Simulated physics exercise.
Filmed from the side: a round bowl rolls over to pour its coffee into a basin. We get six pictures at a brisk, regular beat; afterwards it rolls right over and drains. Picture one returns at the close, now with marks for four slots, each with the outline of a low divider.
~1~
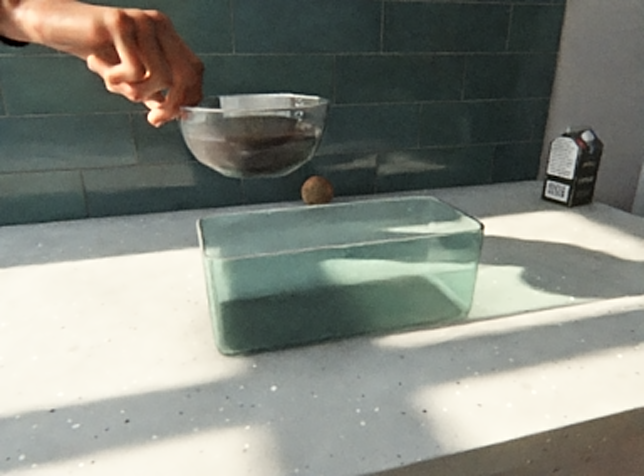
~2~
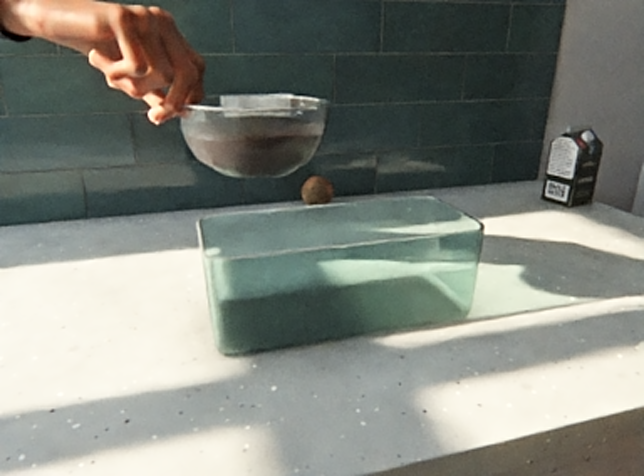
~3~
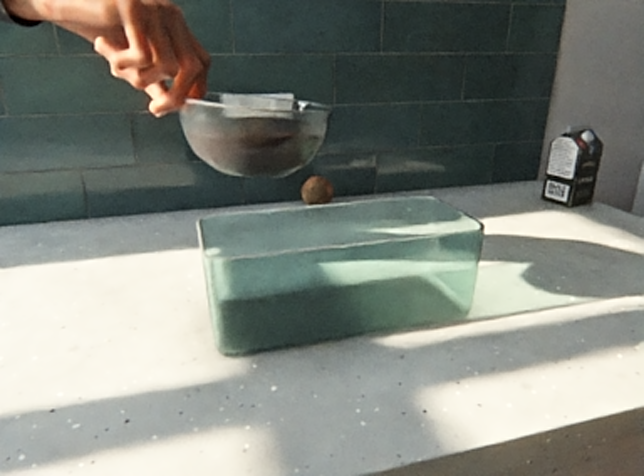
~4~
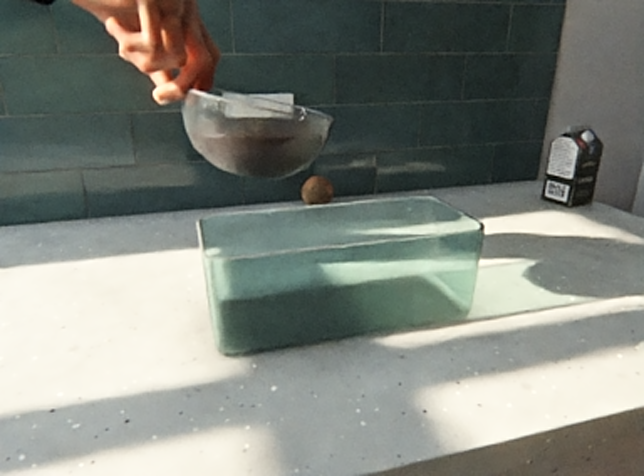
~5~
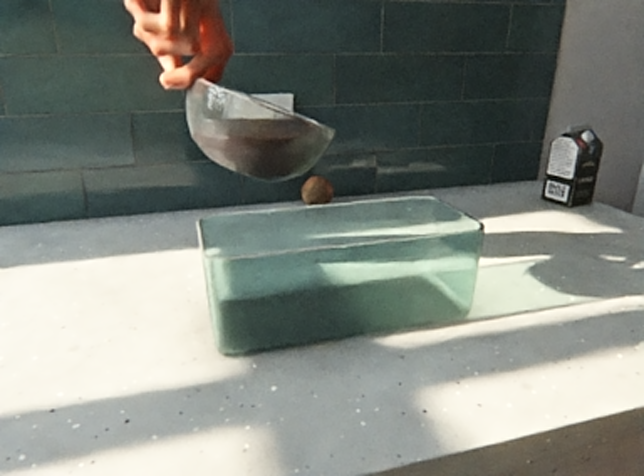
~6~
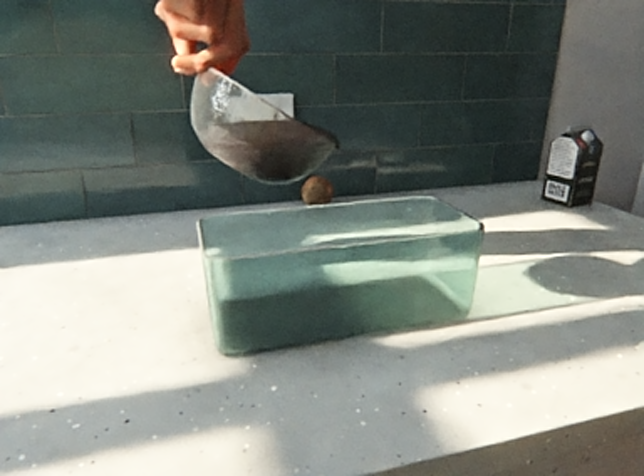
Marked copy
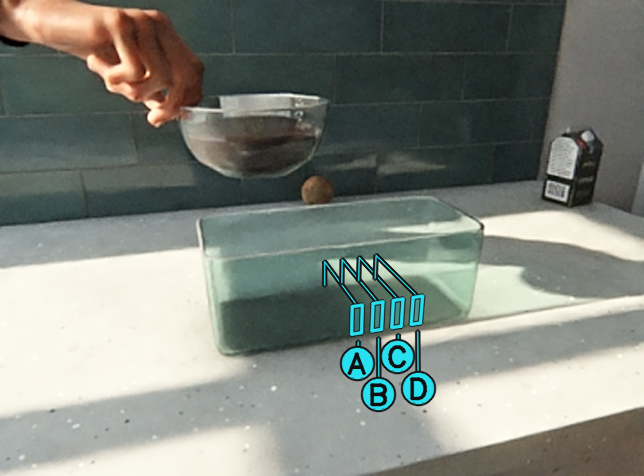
Hand tilting a clear glass bowl of dark liquid above a rectangular glass basin on a sunlit speckled counter.
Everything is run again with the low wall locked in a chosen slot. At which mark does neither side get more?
Slot B does it best.
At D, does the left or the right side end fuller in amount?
The left one.
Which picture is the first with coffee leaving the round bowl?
Picture 6.
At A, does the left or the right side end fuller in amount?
More ends on the right.
On the marked copy, A at (358, 341); B at (378, 338); C at (398, 334); D at (417, 331).
If A is chosen, about 27 % ends left of the wall and 72 % right of it.
If B is chosen, about 49 % ends left of the wall and 50 % right of it.
If C is chosen, about 81 % ends left of the wall and 18 % right of it.
If D is chosen, about 92 % ends left of the wall and 8 % right of it.
